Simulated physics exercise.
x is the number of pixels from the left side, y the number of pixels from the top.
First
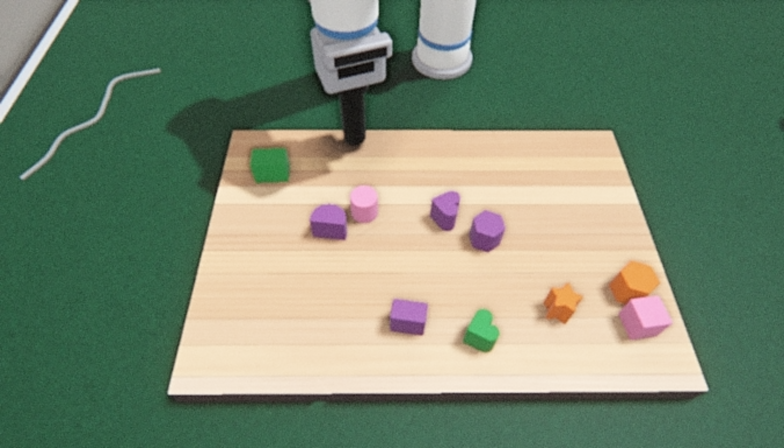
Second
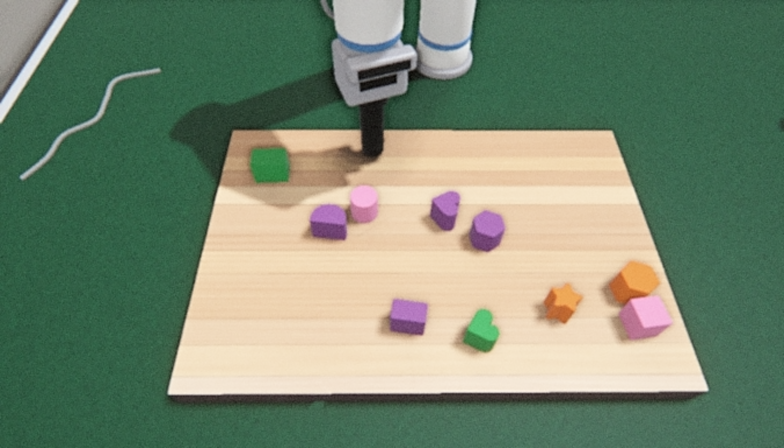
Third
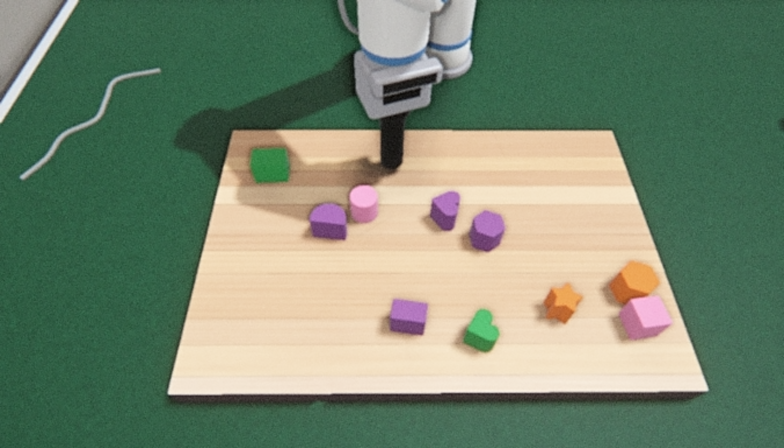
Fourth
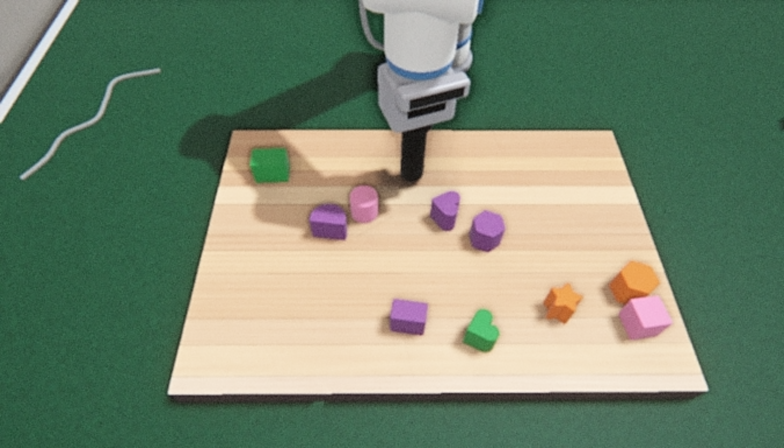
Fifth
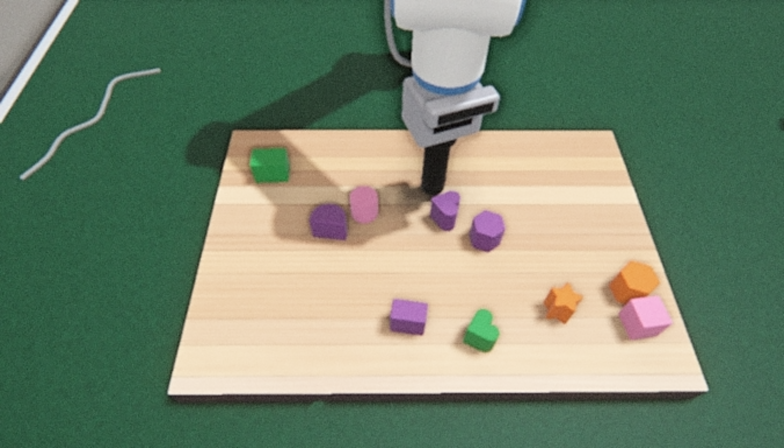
In this clip, a white robotic arm holding a black rod moves steadily right and toward the viewer over a wooden board of colored blocks, bringing the rod's lower end close to the purple heart-shaped block, while the blocks stay still.
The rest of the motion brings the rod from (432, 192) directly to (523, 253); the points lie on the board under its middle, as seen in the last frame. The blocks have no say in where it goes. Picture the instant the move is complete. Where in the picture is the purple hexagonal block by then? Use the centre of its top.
Roughly at (507, 252).
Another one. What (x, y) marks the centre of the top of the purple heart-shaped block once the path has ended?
At pixel (456, 214).
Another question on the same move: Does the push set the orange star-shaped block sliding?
No.
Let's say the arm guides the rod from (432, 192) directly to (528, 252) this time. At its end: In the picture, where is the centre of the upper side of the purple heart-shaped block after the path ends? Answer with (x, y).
I think it will end close to (456, 214).
The first path, step by step. One third of the way, rod (462, 206); purple heart-shaped block (456, 213), turned 60° clockwise.
Two thirds of the way, rod (493, 226); purple heart-shaped block (456, 214), turned 65° clockwise; purple hexagonal block (501, 239), turned 40° clockwise.
At the end, rod (525, 247); purple heart-shaped block (456, 214), turned 65° clockwise; purple hexagonal block (507, 252), turned 75° clockwise; orange star-shaped block not moved.
